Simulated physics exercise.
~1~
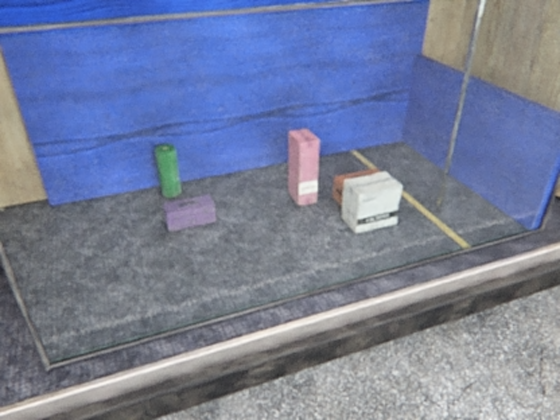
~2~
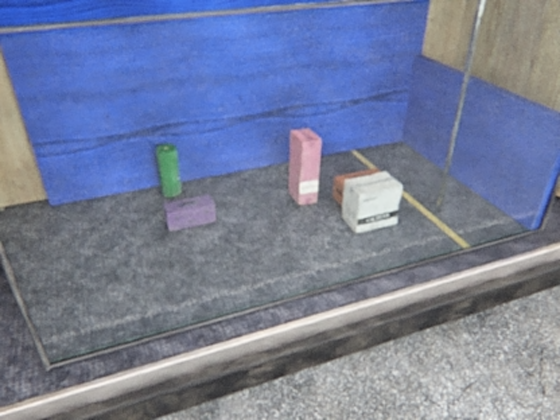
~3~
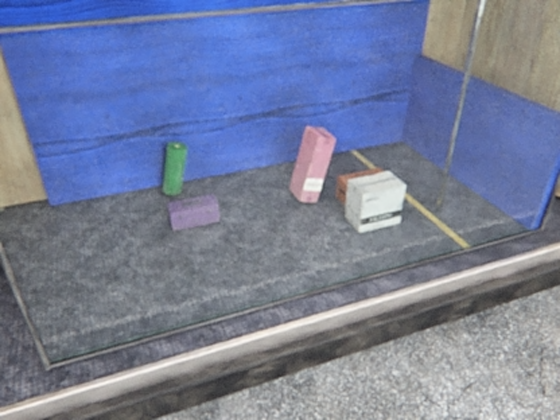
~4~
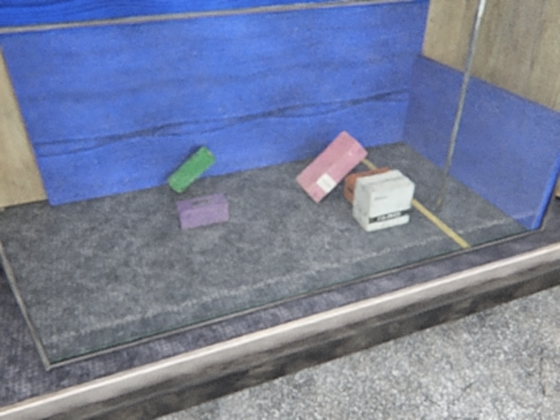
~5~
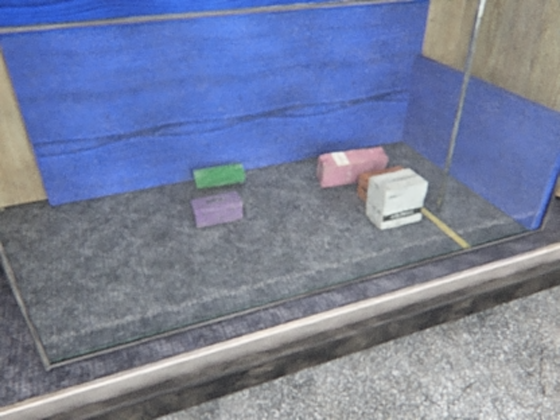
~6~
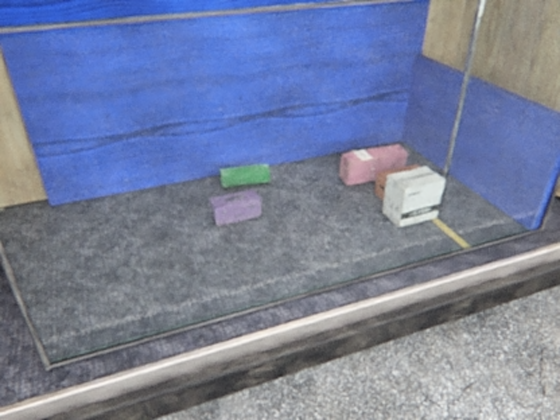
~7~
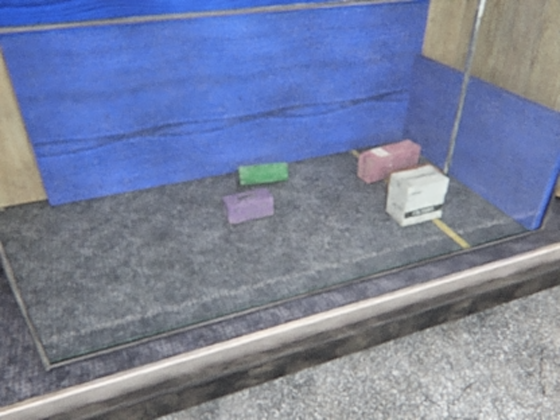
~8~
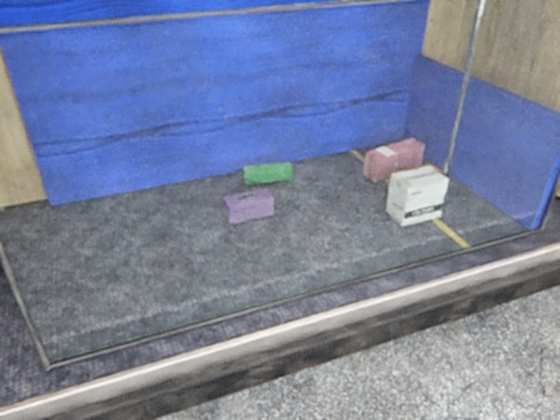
On a gray carpeted floor against a blue wall, a green roll and a tall pink box tipped over to the right, then slid that way with a purple block, an orange block and a white carton, until all stopped, the pink box beyond the yellow line.
